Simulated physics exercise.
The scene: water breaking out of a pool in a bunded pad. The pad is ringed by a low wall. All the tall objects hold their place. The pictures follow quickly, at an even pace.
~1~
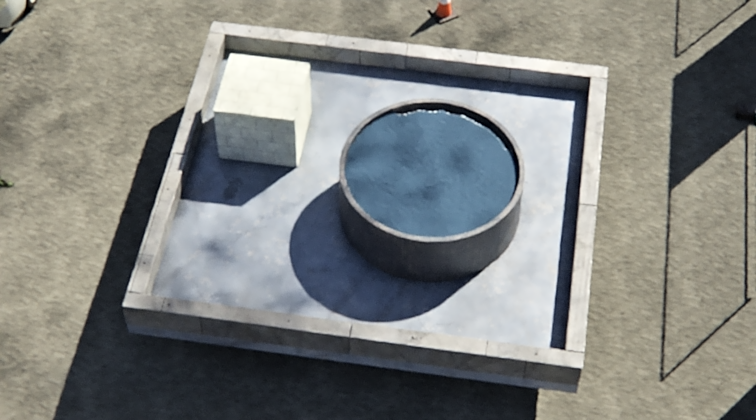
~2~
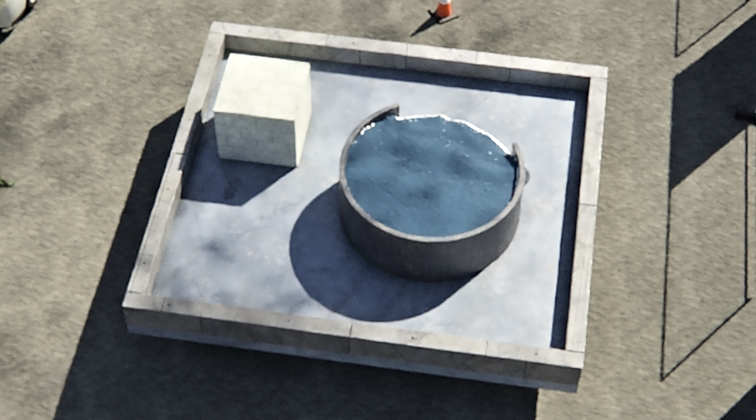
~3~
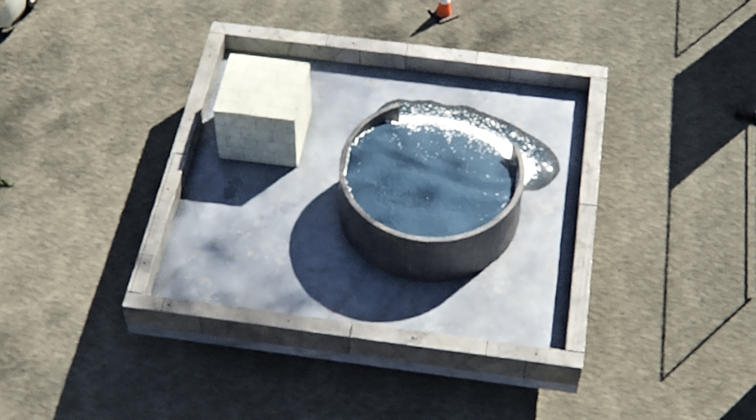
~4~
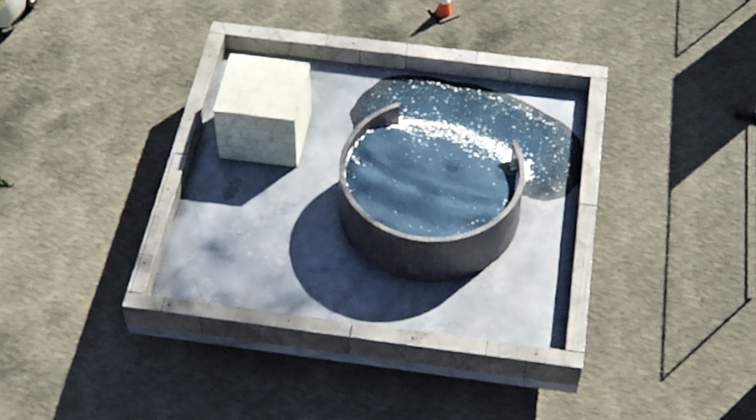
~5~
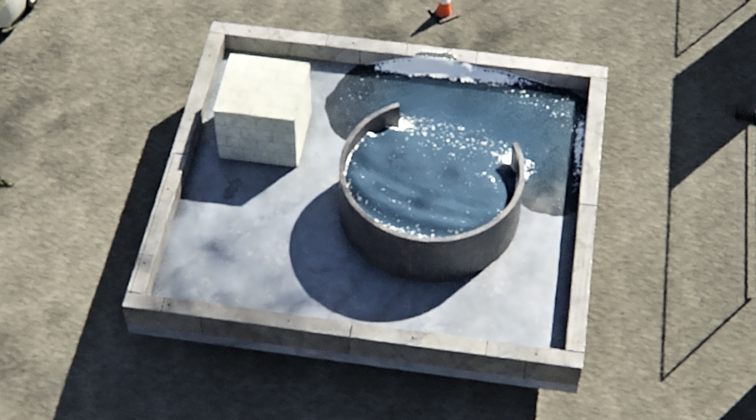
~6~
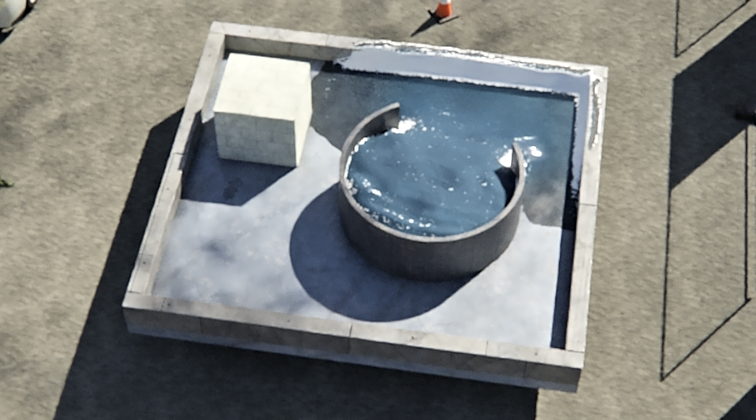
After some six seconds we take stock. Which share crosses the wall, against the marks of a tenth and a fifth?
It loses a tenth to a fifth.
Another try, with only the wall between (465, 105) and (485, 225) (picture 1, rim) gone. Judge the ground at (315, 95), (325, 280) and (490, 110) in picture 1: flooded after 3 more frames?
One after the other: Clear, clear, flooded.
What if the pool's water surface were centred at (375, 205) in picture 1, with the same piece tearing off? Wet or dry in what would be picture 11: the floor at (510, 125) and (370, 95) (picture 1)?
In that order: Awash, covered.
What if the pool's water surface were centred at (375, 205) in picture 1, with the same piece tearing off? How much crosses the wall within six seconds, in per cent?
Roughly 8 per cent.
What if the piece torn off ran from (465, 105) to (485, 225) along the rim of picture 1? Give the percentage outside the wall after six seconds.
Near 20 in a hundred.
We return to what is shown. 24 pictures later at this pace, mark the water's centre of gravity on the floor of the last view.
Roughly at (418, 170).
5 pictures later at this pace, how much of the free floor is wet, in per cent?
Some 35 per cent.
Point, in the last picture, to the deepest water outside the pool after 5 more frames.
Around (579, 98).
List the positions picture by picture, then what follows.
In the first picture, still water in the pool at (432, 171).
In the second picture, the front is at a hidden place, out from the gap on the pool's far side.
In the third picture, water pours out on the pool's far side and has run to a hidden place.
In the fourth picture, the front is at (382, 86), out from the gap on the pool's far side.
In the fifth picture, water pours out on the pool's far side and has run to (366, 67).
In the sixth picture, water pours out on the pool's far side and has run to (335, 63).
A moment on, water covers 30 % of the floor; the low wall has let 0 % over.
Next, water covers 35 % of the floor; the low wall has let 3 % over.
Then, water covers 45 % of the floor; the low wall has let 14 % over.
Later, water covers 70 % of the floor; the low wall has let 16 % over.
In the end, water covers 75 % of the floor; the low wall has let 16 % over.
